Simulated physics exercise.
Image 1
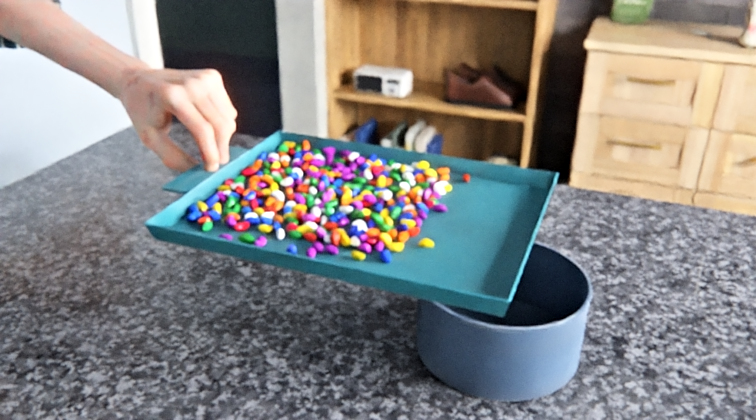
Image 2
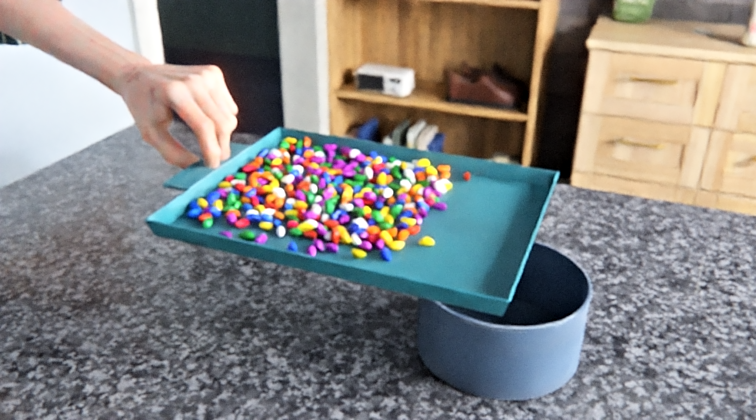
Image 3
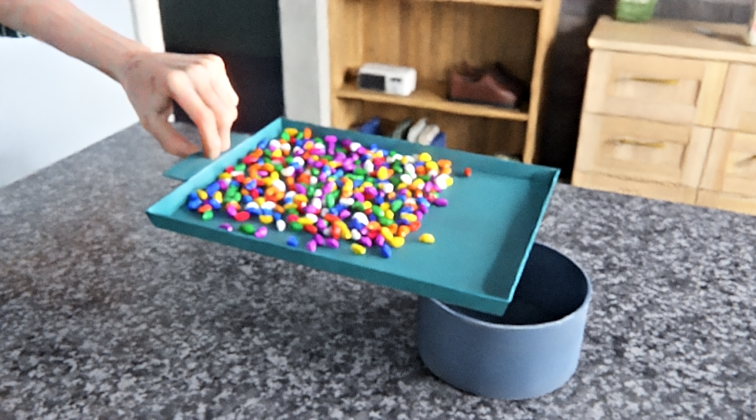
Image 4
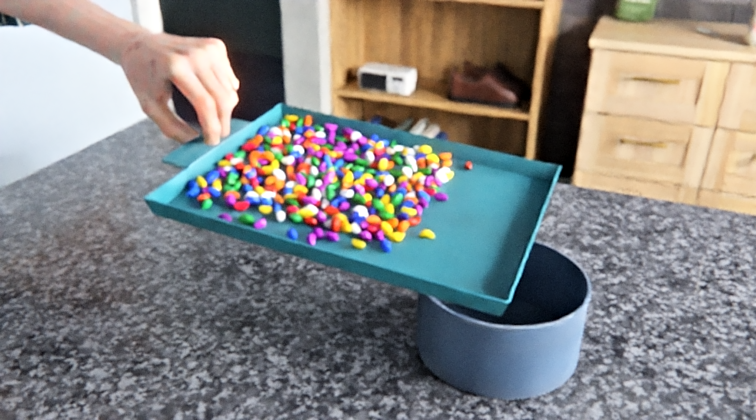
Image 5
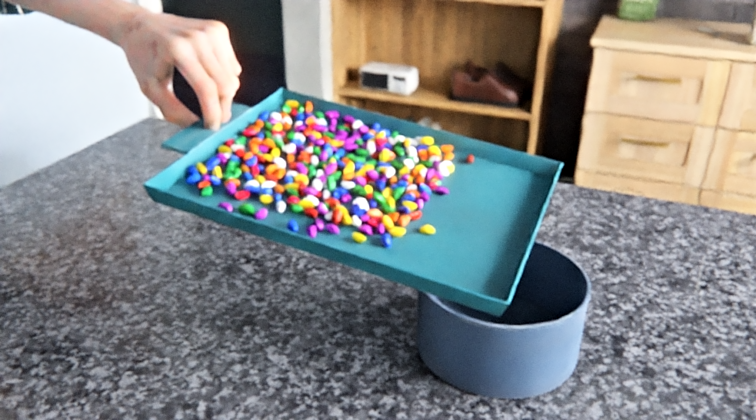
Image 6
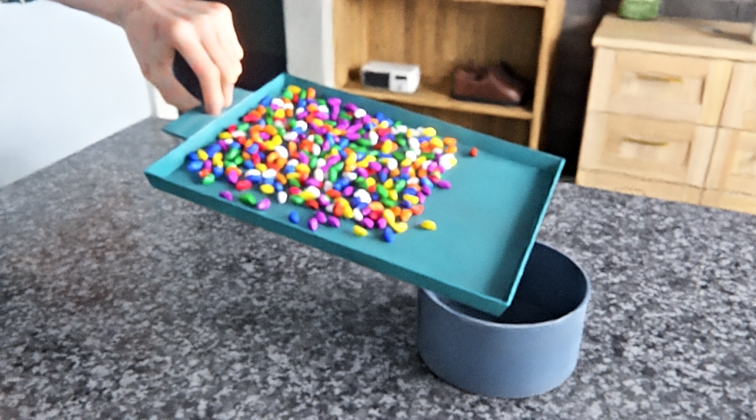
In this clip, a hand holds the left end of a teal tray of colourful jelly beans above a speckled countertop, then gradually raises that end, steepening the tray's slant toward a blue-grey pot while the beans stay clustered.
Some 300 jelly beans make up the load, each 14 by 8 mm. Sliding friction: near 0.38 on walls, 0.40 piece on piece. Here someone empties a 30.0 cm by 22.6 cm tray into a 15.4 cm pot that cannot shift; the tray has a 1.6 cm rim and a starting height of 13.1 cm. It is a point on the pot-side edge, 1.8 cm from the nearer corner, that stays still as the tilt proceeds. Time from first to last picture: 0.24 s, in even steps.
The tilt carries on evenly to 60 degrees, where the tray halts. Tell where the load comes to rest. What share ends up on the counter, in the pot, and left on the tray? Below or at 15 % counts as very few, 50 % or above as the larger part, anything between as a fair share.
Counter - the larger part, pot - very few, left on the tray - a fair share.
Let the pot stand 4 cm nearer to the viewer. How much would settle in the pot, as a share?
I'd put it at around 5 per cent.
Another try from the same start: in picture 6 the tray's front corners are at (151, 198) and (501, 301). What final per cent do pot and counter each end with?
Pot: 0, counter: 55.
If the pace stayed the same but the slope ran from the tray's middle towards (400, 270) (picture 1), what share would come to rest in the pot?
Estimate: Some 0 per cent.
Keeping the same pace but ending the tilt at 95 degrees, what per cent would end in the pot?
Around 0 in a hundred.
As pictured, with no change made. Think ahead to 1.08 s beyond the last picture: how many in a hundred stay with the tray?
About 40 per cent.
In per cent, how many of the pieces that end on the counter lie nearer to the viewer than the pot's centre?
Some 90 per cent.
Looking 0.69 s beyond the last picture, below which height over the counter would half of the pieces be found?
About 18 cm.
Then, 0.42 s after the last picture, tilt 34 degrees; the tray holds 100 %, the pot 0 %.
Then, 0.69 s after the last picture, tilt 50 degrees; the tray holds 90 %, the pot 0 %.
Then, 1.08 s after the last picture, tilt 60 degrees; the tray holds 40 %, the pot 0 %.
In the end, counter 65 %, pot 0 %, tray 35 %.
